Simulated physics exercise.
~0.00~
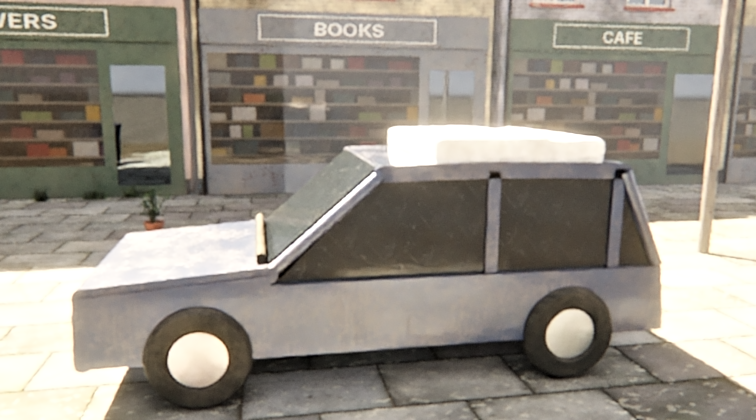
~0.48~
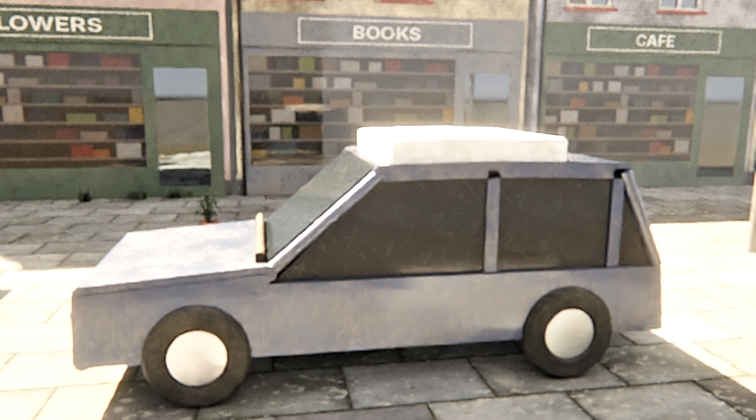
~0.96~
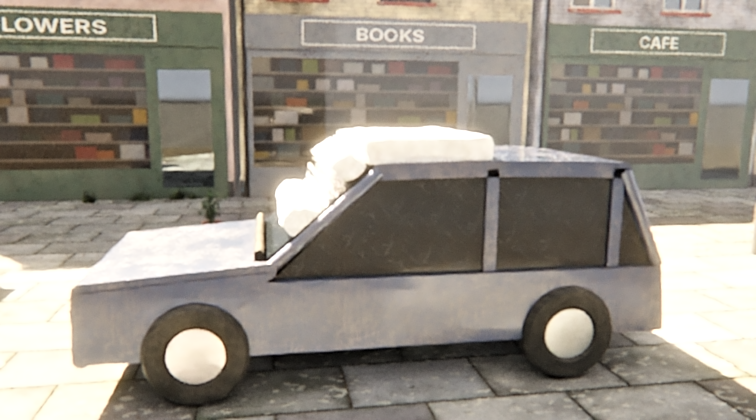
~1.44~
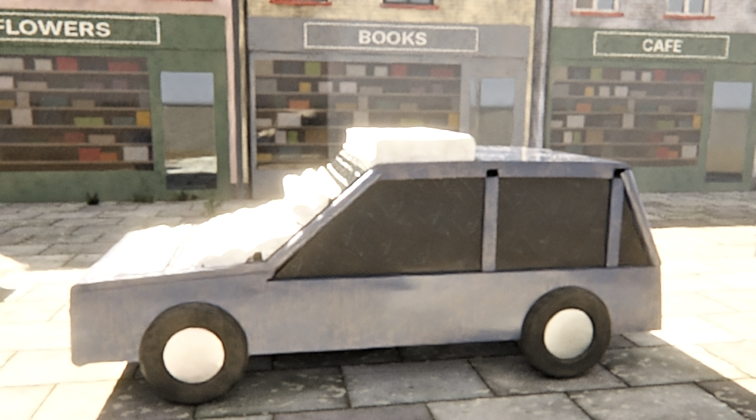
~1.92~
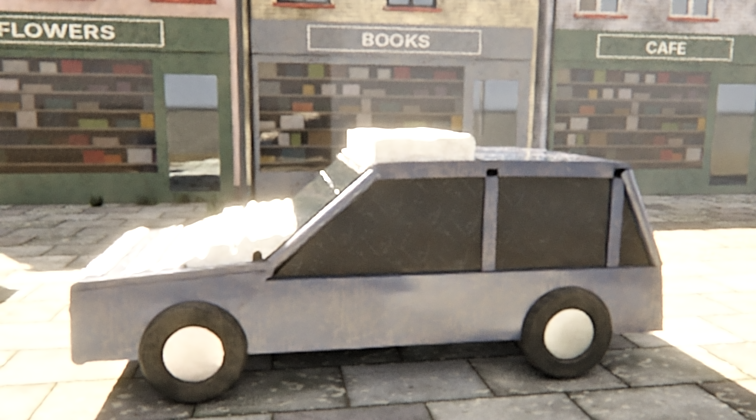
A thick slab of white snow sits on the roof of a grey car facing left, in front of a row of shops with signs for flowers, books and a cafe. As the car comes to a halt on the paved street, the slab slides forward to the top edge of the windscreen. Its front breaks off and tumbles down the glass in lumps. The lumps spill past the wipers and spread across the bonnet towards the nose. At the end, a shortened block rests at the front of the roof, a little snow clings to the windscreen, and a lumpy heap covers the bonnet.
